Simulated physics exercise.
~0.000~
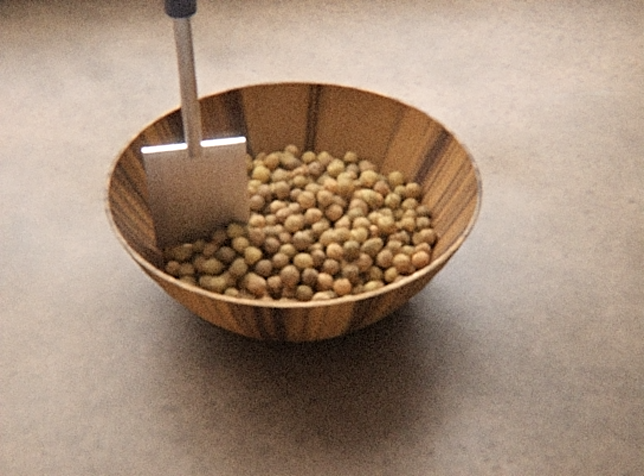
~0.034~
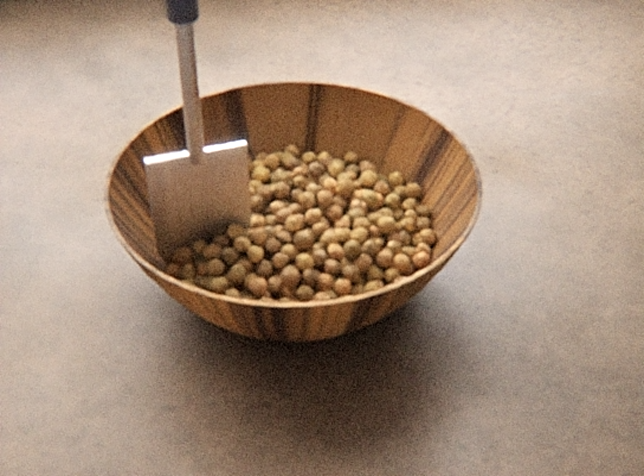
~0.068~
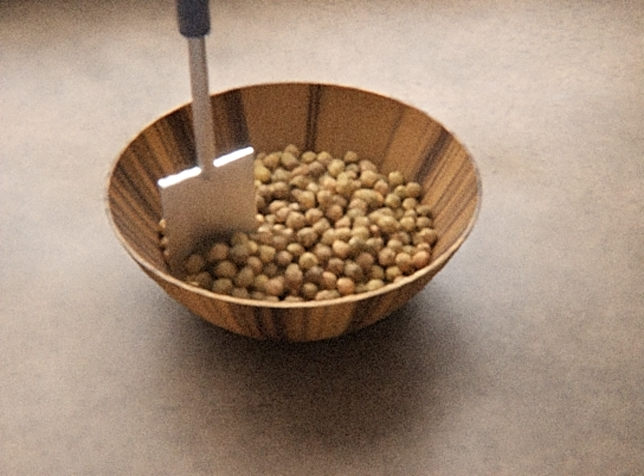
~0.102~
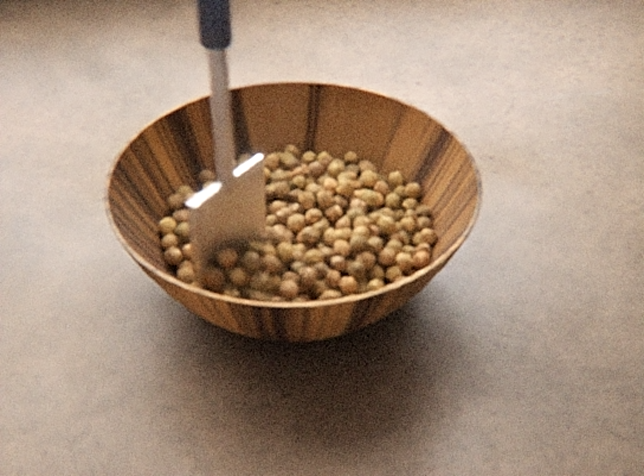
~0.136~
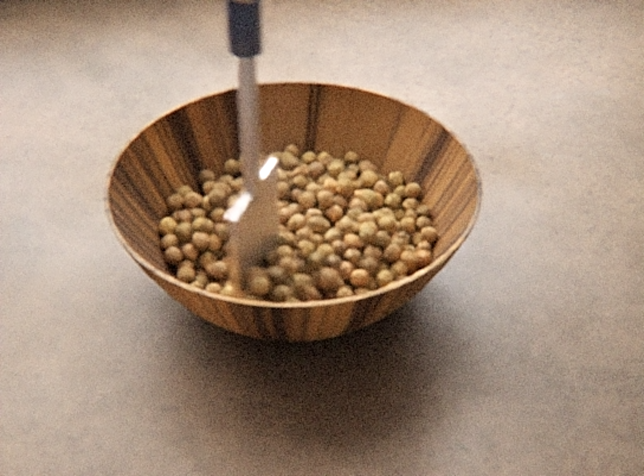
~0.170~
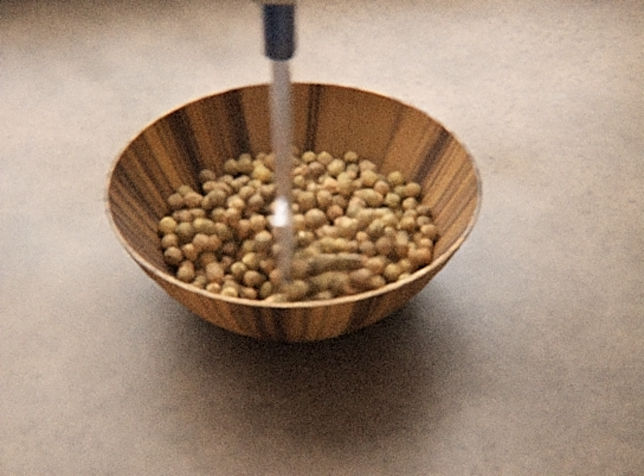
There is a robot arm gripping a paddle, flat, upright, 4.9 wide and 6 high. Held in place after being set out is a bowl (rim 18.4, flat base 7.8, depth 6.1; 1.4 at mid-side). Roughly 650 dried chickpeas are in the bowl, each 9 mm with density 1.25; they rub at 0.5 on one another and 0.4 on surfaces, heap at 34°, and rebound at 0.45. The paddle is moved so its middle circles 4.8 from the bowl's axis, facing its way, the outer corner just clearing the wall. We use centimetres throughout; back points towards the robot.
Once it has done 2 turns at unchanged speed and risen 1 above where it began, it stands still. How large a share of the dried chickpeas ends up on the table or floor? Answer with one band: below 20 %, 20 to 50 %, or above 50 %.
Below 20 %.
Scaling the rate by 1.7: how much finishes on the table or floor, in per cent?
Roughly 20 per cent.
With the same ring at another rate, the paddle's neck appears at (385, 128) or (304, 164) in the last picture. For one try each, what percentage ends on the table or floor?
Close to 25 and 10 in a hundred.
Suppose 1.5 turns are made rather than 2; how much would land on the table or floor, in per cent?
It would be around 5 per cent.
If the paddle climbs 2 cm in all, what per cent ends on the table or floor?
Estimate: Close to 5 %.
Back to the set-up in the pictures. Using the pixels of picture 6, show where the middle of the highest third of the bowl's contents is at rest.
Around (294, 223).
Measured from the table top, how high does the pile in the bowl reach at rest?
5.0 cm or so.
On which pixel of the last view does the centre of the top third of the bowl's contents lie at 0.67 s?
I'd point to somewhere close to (204, 213).
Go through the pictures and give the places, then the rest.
The first frame shows the paddle neck at (192, 119), 0° round; upper third of the load around (303, 224), from x 170 to 430, top at y 155; 649 in the bowl.
The second frame shows the paddle neck at (194, 125), 7° round; upper third of the load around (302, 225), from x 170 to 430, top at y 155.
The third frame shows the paddle neck at (205, 140), 24° round; upper third of the load around (297, 226), from x 170 to 430, top at y 155.
The fourth frame shows the paddle neck at (225, 152), 41° round; upper third of the load around (300, 228), from x 170 to 430, top at y 155.
The fifth frame shows the paddle neck at (252, 161), 58° round; upper third of the load around (313, 230), from x 170 to 430, top at y 155.
The sixth frame shows the paddle neck at (283, 164), 76° round; upper third of the load around (326, 230), from x 170 to 430, top at y 155; 649 in the bowl.
After 0.67 s, 329° round, highest piece 8 above the table; 605 in the bowl, 35 on the table or floor, 9 in flight or on the tool.
After 1.18 s, 223° round, highest piece 7 above the table; 591 in the bowl, 56 on the table or floor, 2 in flight or on the tool.
After 1.63 s, 0° round, highest piece 5 above the table; 591 in the bowl, 58 on the table or floor.
After 2.33 s, 0° round, highest piece 5 above the table; 591 in the bowl, 58 on the table or floor.
In the end, 591 in the bowl, 58 on the table or floor. That is 9 % on the table or floor.
